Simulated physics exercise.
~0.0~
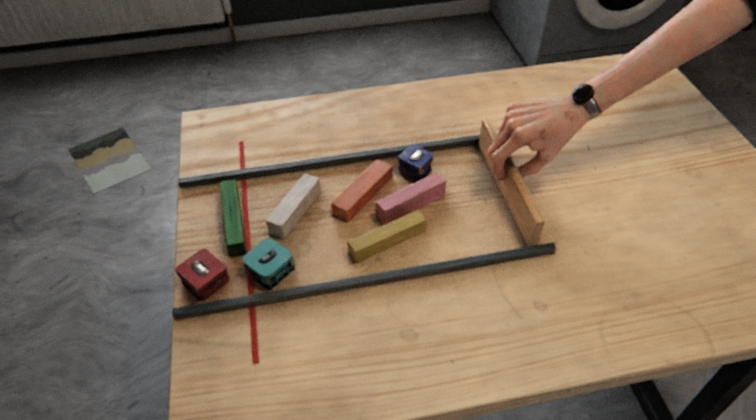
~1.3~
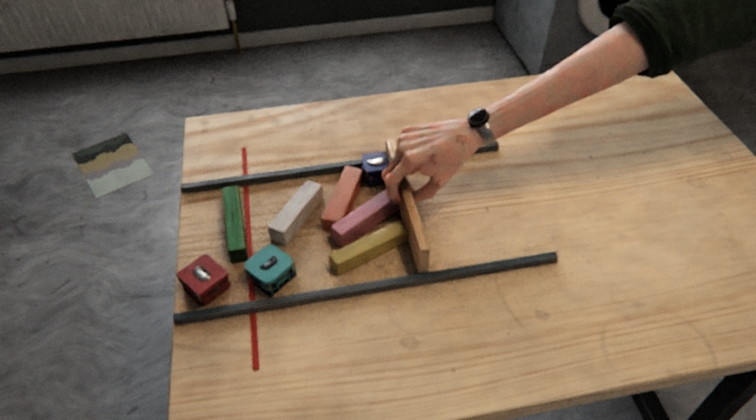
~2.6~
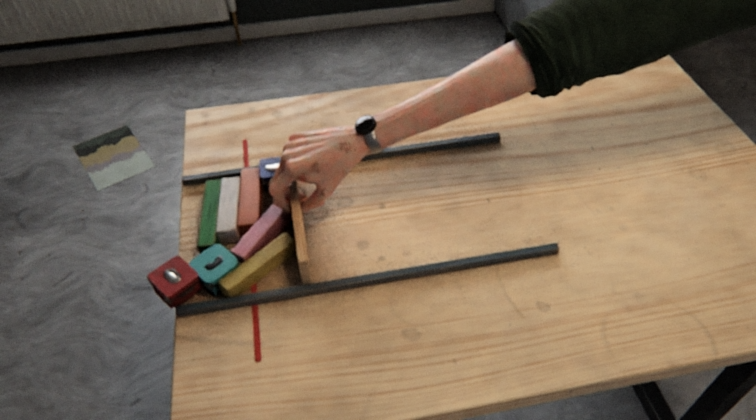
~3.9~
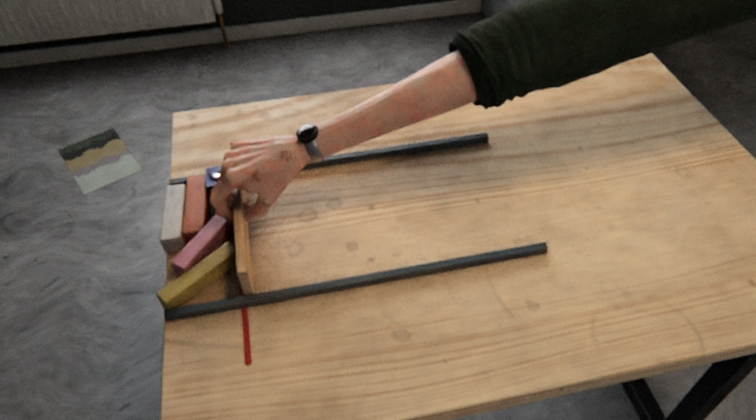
A hand sliding a wooden board left along a tabletop channel, bunching colourful bars and blocks until several disappear past the table's end.
